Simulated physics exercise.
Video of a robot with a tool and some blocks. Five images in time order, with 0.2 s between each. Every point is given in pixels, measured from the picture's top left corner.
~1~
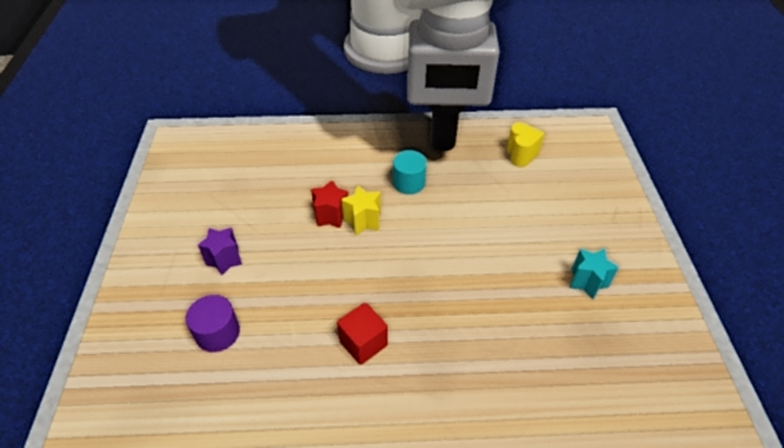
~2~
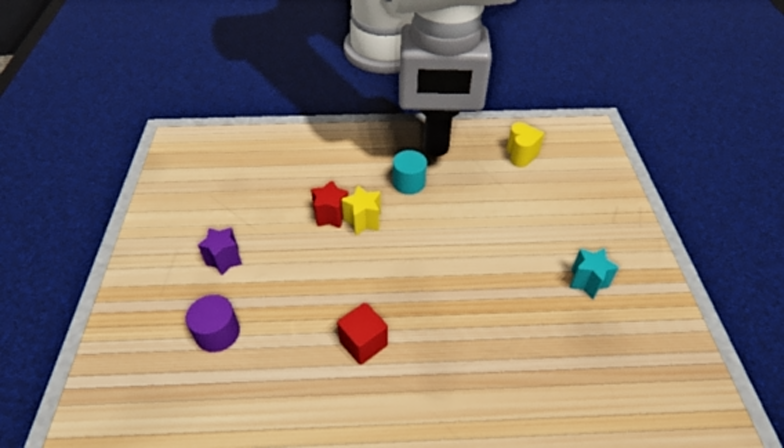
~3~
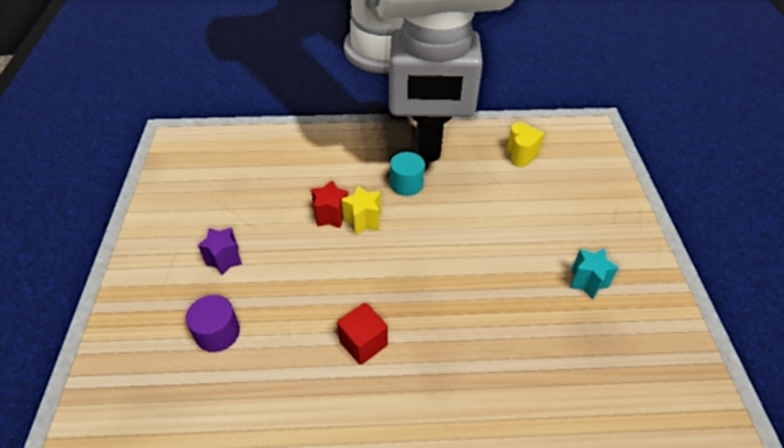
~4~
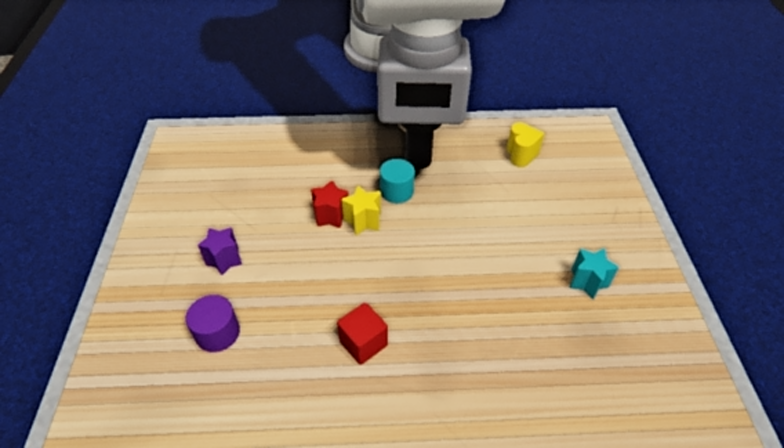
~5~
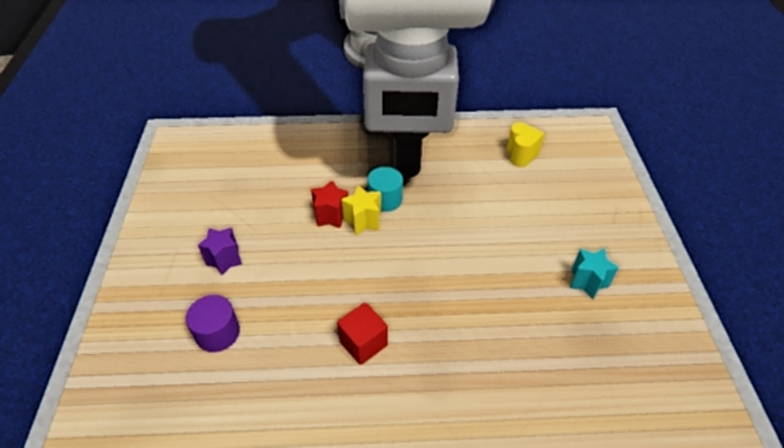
The robot's dark tool starts near the board's far edge, beside the turquoise round block, and shifts slightly left toward it. It then pushes the block a short way left and nearer the viewer, bringing it close beside the yellow star, while the other blocks stay still.
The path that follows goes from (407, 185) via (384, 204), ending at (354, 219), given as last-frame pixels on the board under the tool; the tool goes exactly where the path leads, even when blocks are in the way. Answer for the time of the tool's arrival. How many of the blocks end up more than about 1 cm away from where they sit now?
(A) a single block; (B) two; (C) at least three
Correct choice: C.
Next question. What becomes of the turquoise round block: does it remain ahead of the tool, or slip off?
The tool still drives it.
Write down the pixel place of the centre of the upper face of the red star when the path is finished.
By then it is at (308, 202).
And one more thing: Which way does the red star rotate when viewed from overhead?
Seen from overhead, it turns clockwise.
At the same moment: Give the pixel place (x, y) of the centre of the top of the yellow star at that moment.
Most likely (326, 243).
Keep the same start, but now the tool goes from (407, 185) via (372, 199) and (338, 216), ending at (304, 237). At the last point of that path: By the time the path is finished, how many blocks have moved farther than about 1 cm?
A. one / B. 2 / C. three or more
I'll go with C - three or more.
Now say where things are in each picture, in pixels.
In the first picture, tip of the tool at (443, 144), middles of tops, red star at (329, 194), yellow star at (363, 199), turquoise round block at (410, 161).
In the second picture, tool at (436, 148), nothing pushed.
In the third picture, tool at (428, 154), turquoise round block at (408, 163).
In the fourth picture, tool at (419, 161), turquoise round block at (397, 170).
In the fifth picture, tool at (408, 169), red star at (329, 194), yellow star at (363, 199), turquoise round block at (385, 178).
What follows on the original path. Halfway along, tool at (384, 189); red star at (322, 196), turned 20° clockwise; yellow star at (344, 221); turquoise round block at (360, 199).
At the end, tool at (353, 204); red star at (308, 202), turned 90° clockwise; yellow star at (326, 243), turned 15° anticlockwise; turquoise round block at (332, 218).
